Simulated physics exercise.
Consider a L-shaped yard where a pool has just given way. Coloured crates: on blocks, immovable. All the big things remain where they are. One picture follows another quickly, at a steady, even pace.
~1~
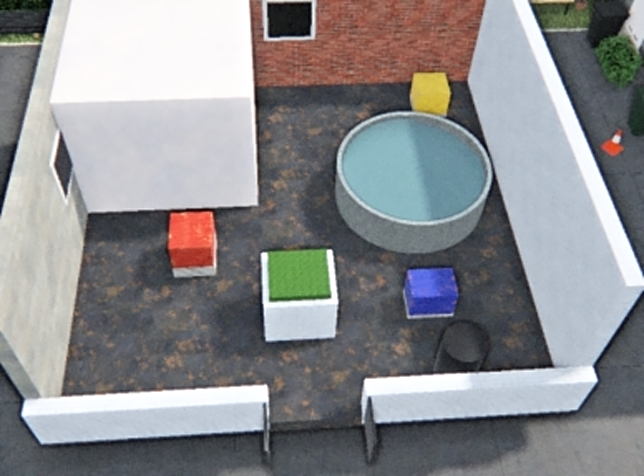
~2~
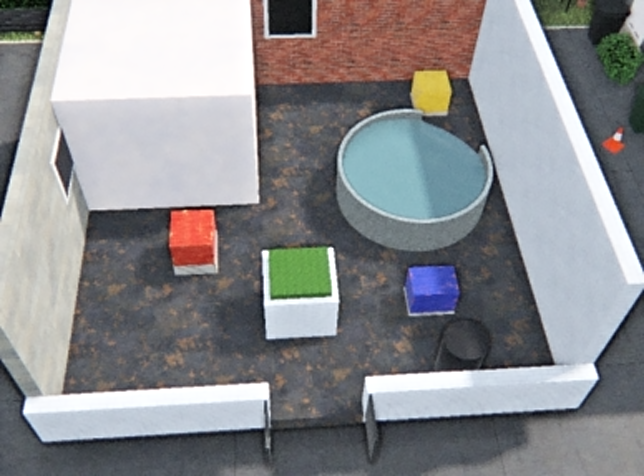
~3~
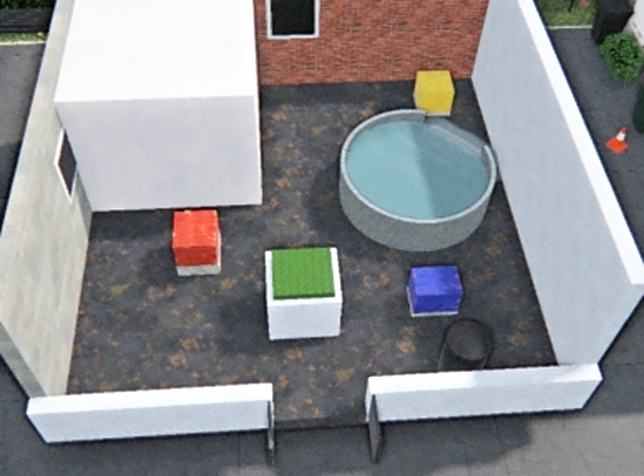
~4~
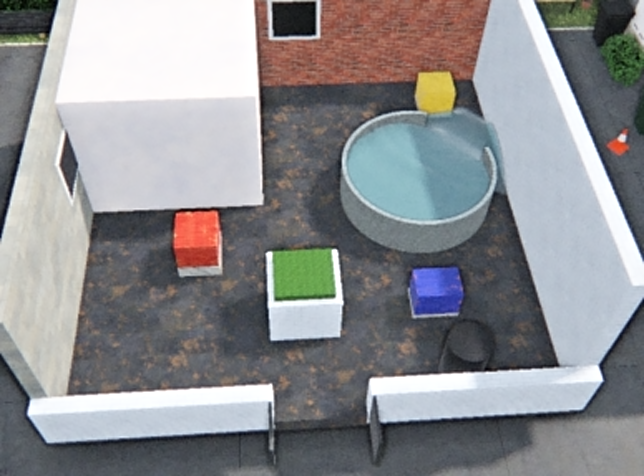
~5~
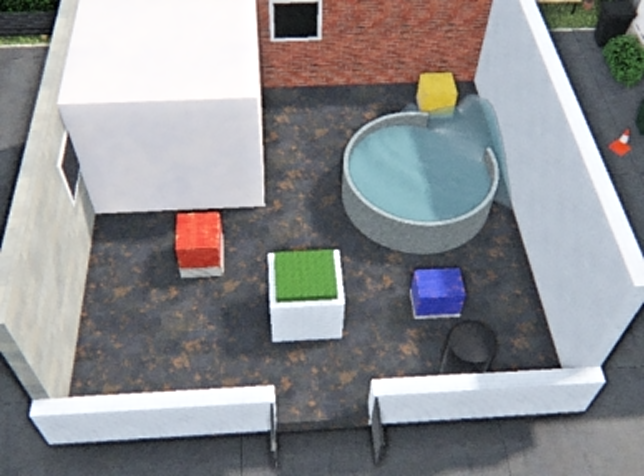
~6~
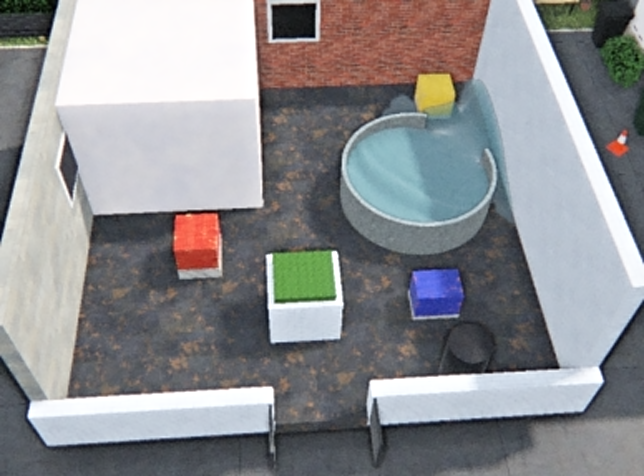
Water pours through a gap in the pool's far side and spreads around the yellow crate.
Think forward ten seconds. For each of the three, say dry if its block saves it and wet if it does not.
Red crate: Dry; yellow crate: Wet; blue crate: Wet.
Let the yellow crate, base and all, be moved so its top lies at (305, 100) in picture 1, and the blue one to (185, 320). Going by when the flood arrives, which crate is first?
Yellow crate.
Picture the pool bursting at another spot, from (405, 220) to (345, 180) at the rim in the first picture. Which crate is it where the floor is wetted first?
My pick is the one in blue.
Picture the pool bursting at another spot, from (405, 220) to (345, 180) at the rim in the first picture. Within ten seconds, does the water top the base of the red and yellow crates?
My take: The red one gets flooded, while the yellow one stays clear.
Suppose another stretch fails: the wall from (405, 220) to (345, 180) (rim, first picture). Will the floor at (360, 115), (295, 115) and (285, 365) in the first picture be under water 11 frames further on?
Spot one: Spared by the leak. Spot two: Spared by the leak. Spot three: Spared by the leak.
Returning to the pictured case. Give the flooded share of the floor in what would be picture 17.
By my count, 30 percent.
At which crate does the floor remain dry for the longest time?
Pick: The crate marked red.
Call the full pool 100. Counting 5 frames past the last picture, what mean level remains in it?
It works out to roughly 70 percent.
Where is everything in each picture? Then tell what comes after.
The first frame shows still water in the pool at (414, 168).
In the second frame, water pours out on the pool's far side and has run to a hidden place.
In the third frame, the front is at a hidden place, out from the gap on the pool's far side.
In the fourth frame, water pours out on the pool's far side and has run to (463, 110).
In the fifth frame, the front is at (479, 98), out from the gap on the pool's far side.
In the sixth frame, the front is at (471, 82), out from the gap on the pool's far side.
A moment on, water covers 15 % of the floor; the red crate not reached, the yellow crate water round its plinth, the blue crate not reached.
Next, water covers 30 % of the floor; the red crate not reached, the yellow crate water round its plinth, the blue crate water round its plinth.
Then, water covers 45 % of the floor; the red crate not reached, the yellow crate water round its plinth, the blue crate water round its plinth.
Later, water covers 75 % of the floor; the red crate water round its plinth, the yellow crate water round its plinth, the blue crate water round its plinth.
In the end, water covers 95 % of the floor; the red crate stayed above the water, the yellow crate was topped, the blue crate was topped.
